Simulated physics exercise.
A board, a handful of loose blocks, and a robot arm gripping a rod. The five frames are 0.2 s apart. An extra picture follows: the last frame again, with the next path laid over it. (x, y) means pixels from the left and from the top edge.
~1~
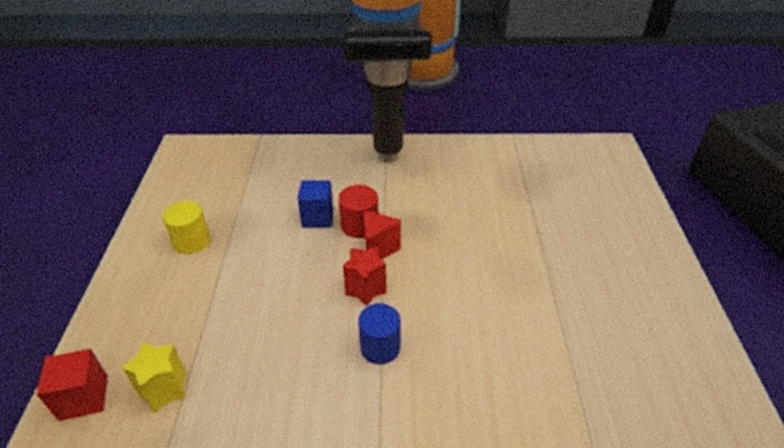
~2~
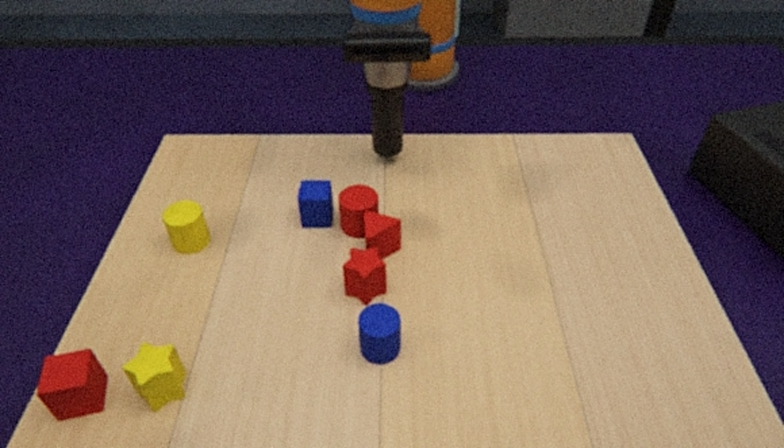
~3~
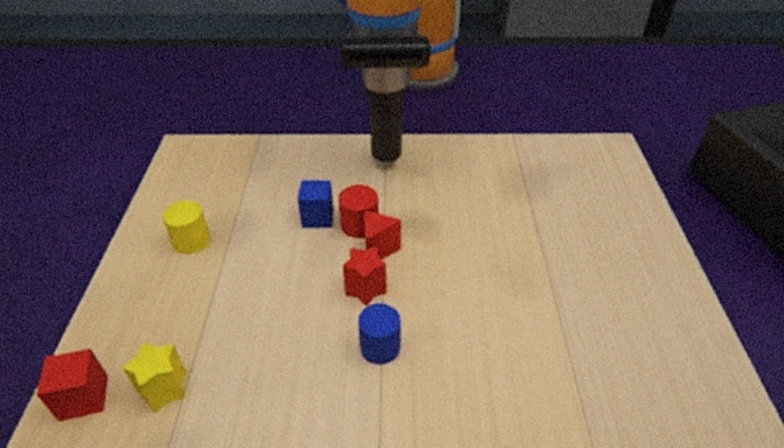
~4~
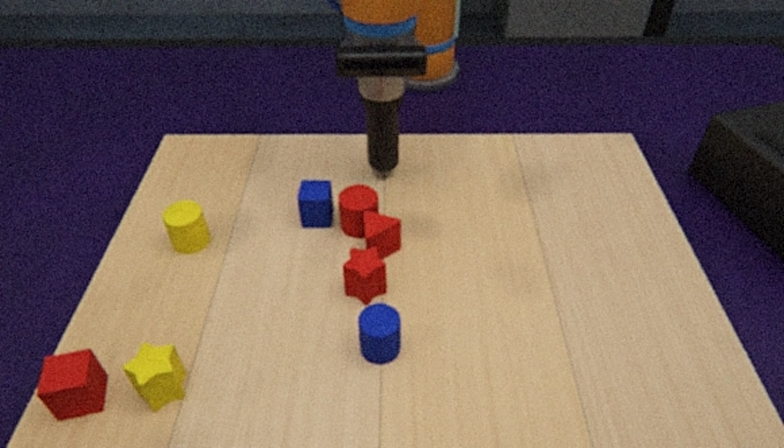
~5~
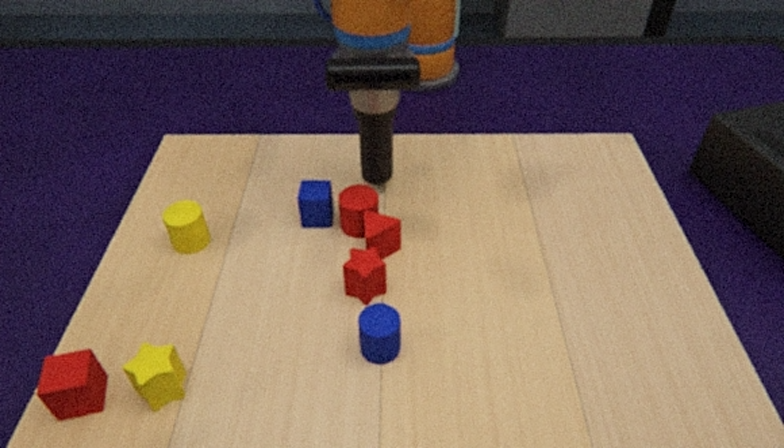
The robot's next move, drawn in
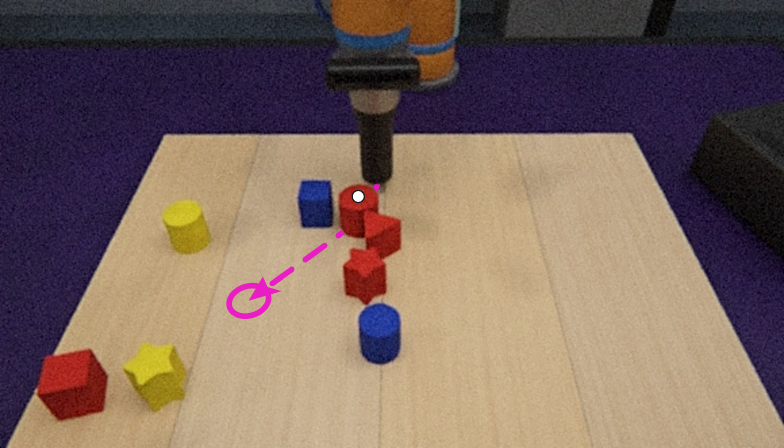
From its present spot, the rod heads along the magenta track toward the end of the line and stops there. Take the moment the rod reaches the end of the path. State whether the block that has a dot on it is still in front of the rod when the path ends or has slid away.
It is gone from the front.
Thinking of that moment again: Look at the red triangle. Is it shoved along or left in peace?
By the time the path is finished, it has moved at least a centimetre.
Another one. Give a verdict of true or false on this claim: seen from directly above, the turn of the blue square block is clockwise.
That is true.
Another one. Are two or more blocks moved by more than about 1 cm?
Yes, that is how it ends up.
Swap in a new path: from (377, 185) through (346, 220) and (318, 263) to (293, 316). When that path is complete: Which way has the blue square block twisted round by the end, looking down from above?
The twist is clockwise.
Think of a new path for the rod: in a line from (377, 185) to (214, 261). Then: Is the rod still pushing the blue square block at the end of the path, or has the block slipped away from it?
The rod loses it on the way.
The drawn path runs from (377, 185) through (353, 224) and (305, 260) to (249, 301); the dot is on the red cylinder.
On the path given first. One third of the way, rod at (352, 213); red cylinder at (342, 221); red triangle at (378, 232), turned 60° anticlockwise.
Two thirds of the way, rod at (302, 250); blue square block at (310, 192), turned 30° clockwise; red cylinder at (322, 255); red triangle at (377, 233), turned 70° anticlockwise.
At the end, rod at (246, 290); blue square block at (310, 192), turned 30° clockwise; red cylinder at (321, 256); red star block not moved; red triangle at (377, 233), turned 70° anticlockwise.
